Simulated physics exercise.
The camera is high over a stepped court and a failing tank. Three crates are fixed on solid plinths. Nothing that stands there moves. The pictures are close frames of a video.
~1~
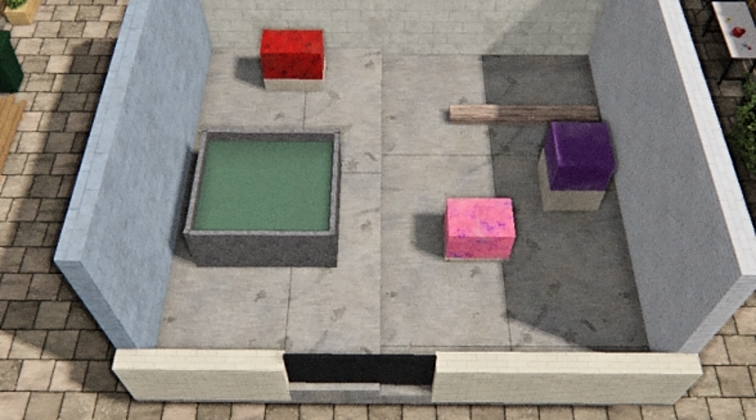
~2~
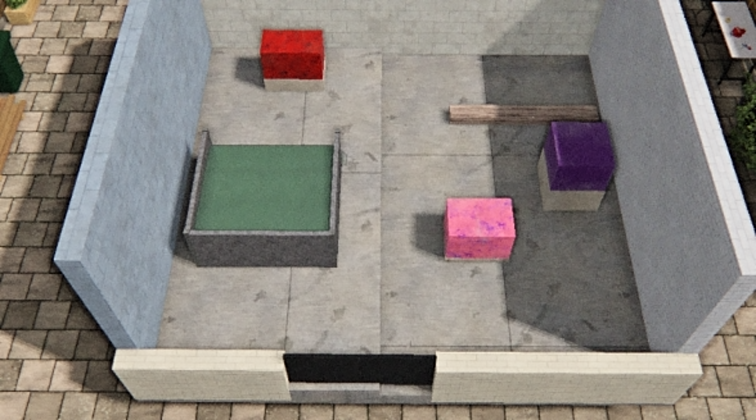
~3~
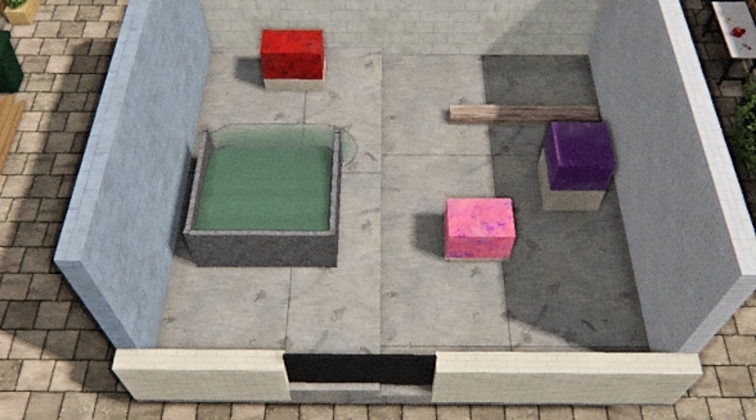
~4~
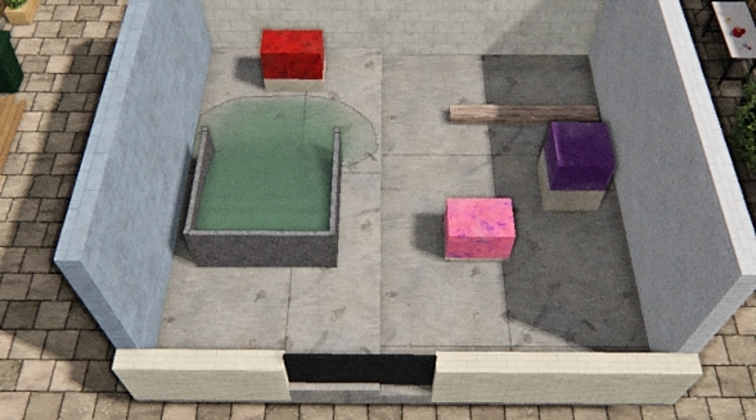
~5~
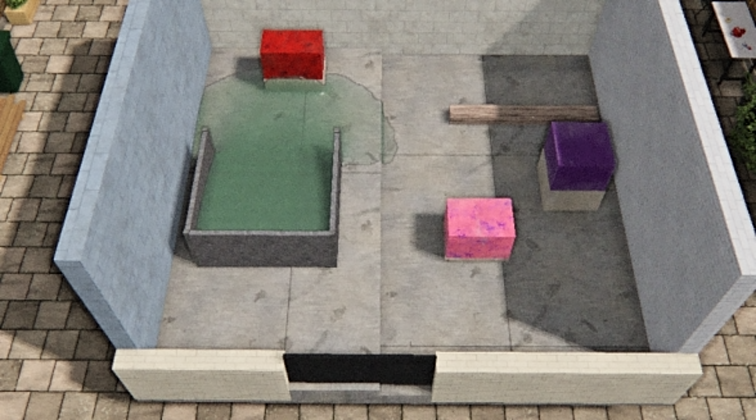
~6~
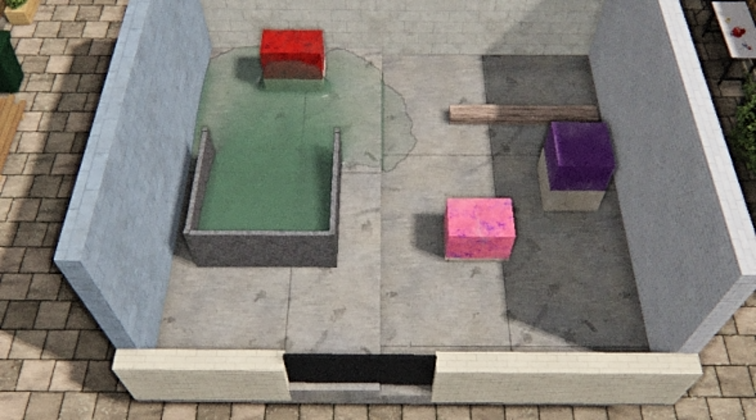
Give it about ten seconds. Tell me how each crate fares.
In the end: The red crate is soaked; the pink crate is soaked; the purple crate keeps dry.
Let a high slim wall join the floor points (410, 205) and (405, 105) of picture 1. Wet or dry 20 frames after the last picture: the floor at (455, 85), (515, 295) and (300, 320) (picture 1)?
In that order: Wet, not flooded, no water.
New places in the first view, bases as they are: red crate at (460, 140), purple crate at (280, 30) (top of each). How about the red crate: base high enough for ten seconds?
The red one stays dry.
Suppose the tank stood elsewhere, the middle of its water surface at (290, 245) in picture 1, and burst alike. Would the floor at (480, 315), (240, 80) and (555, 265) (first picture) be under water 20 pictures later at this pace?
As listed: Dry, awash, no water.
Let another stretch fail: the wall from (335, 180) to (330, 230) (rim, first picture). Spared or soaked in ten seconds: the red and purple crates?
Then: Red crate escapes it; purple crate is spared.
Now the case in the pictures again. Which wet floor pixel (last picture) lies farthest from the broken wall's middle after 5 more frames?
Near (448, 56).
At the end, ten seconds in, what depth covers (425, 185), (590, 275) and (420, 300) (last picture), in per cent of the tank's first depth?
In that order: 8, 6 and 14 per cent.
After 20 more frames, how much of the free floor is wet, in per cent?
I make it 50 per cent.
A moment on, water covers 25 % of the floor; the red crate water round its plinth, the pink crate not reached, the purple crate not reached.
Next, water covers 35 % of the floor; the red crate water round its plinth, the pink crate not reached, the purple crate not reached.
Then, water covers 50 % of the floor; the red crate water round its plinth, the pink crate not reached, the purple crate water round its plinth.
Later, water covers 80 % of the floor; the red crate water round its plinth, the pink crate water round its plinth, the purple crate water round its plinth.
In the end, water covers 95 % of the floor; the red crate was topped, the pink crate was topped, the purple crate stayed above the water.
